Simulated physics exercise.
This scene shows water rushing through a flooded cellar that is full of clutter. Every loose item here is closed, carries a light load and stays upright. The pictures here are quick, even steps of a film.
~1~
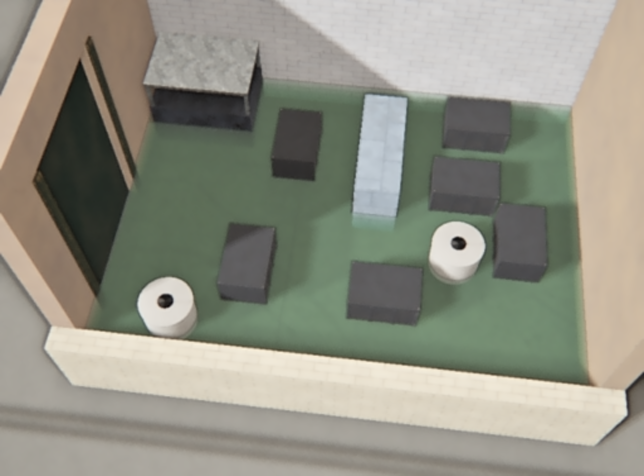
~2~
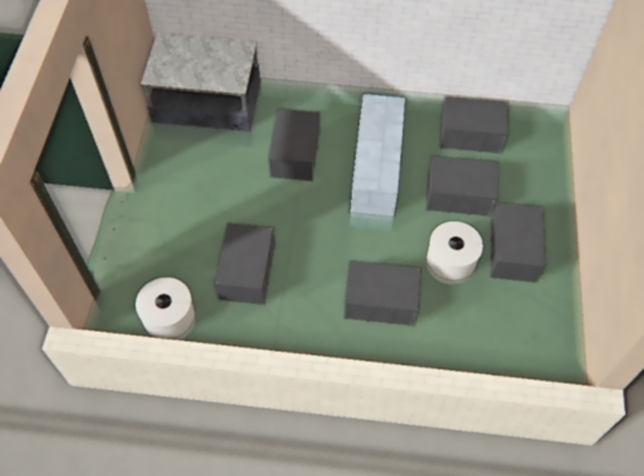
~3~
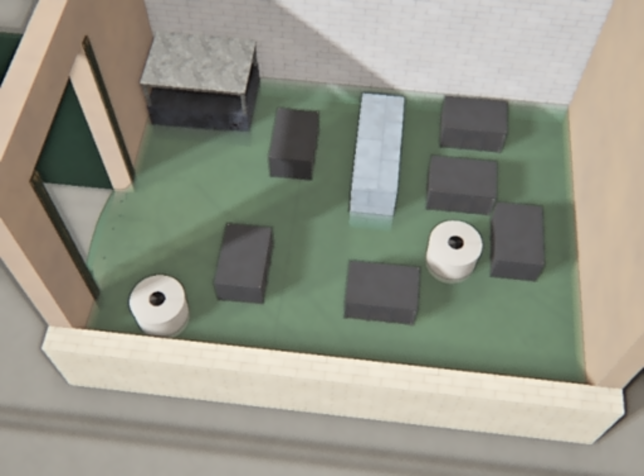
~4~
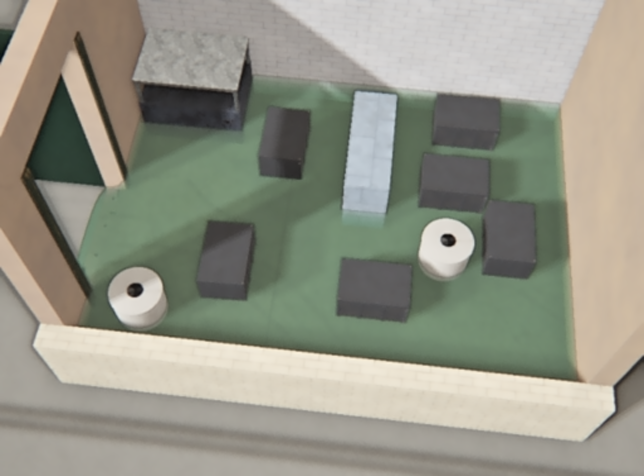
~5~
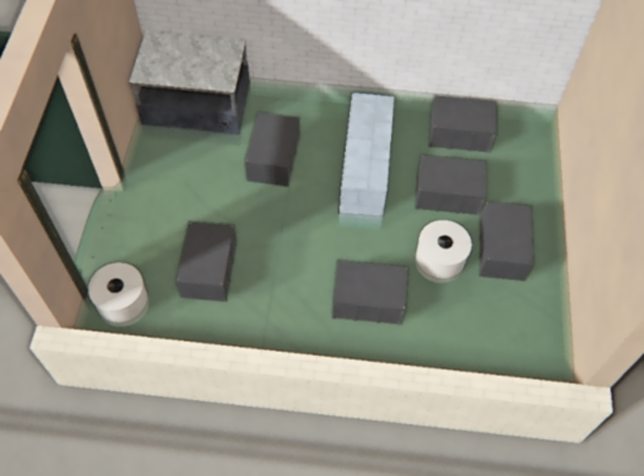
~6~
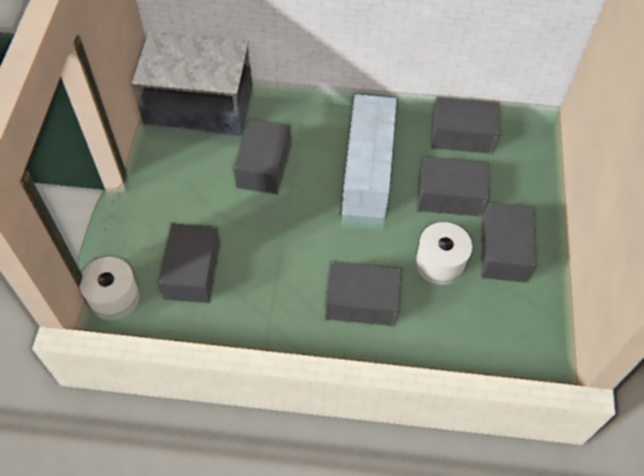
A white round tub at the lower left of a green-floored room sits still at first while the doorway on the left opens up, then drifts left toward the wall. The dark block nearest it slides left too, followed by another dark block behind, while the pale slab stays nearly in place.
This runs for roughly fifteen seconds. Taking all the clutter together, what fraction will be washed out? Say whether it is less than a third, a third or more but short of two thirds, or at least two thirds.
It is a third or more but short of two thirds.
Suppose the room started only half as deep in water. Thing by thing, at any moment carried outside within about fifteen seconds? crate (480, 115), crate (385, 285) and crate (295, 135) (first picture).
In the order given: Never lost, lost and lost.
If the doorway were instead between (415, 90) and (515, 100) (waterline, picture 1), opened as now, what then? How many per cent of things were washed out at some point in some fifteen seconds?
Estimate: Around 60 per cent.
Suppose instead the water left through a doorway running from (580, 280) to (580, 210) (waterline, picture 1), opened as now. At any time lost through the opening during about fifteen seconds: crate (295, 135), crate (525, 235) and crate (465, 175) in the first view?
One by one as named: Doesn't escape, gets away and gets away.
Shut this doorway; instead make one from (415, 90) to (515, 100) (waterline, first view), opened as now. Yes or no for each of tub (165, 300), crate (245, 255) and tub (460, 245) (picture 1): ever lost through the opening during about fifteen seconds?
Result by object, in the order asked: Not flushed / not flushed / flushed.
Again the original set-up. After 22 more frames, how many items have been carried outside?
Tally: 5.
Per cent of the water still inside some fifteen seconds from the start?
Roughly 38 per cent.
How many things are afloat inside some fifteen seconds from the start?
Count: 3.
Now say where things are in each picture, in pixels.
The first picture shows a tub at (166, 301), afloat; a crate at (247, 255) floats; 0 of 8 have shifted.
The second picture shows a tub at (163, 302), afloat; a crate at (245, 255) floats; 0 of 8 have shifted.
The third picture shows a tub at (157, 299), afloat, close to its start; a crate at (244, 255), afloat; 1 of 8 have shifted.
The fourth picture shows a tub at (135, 291), afloat, close to its start; a crate at (226, 252), afloat, close to its start; 2 of 8 have shifted.
The fifth picture shows a tub at (116, 286) floats, a stride from its start; a crate at (206, 253), afloat, close to its start; 3 of 8 have shifted.
The sixth picture shows a tub at (106, 280) floats, a stride from its start; a crate at (188, 254), afloat, a stride from its start; 4 of 8 have shifted.
A moment on, 1 of 8 are out; 7 afloat.
Next, 3 of 8 are out; 5 afloat.
Later, 5 of 8 are out; 3 afloat.
In the end, 5 of 8 are out; 3 afloat.
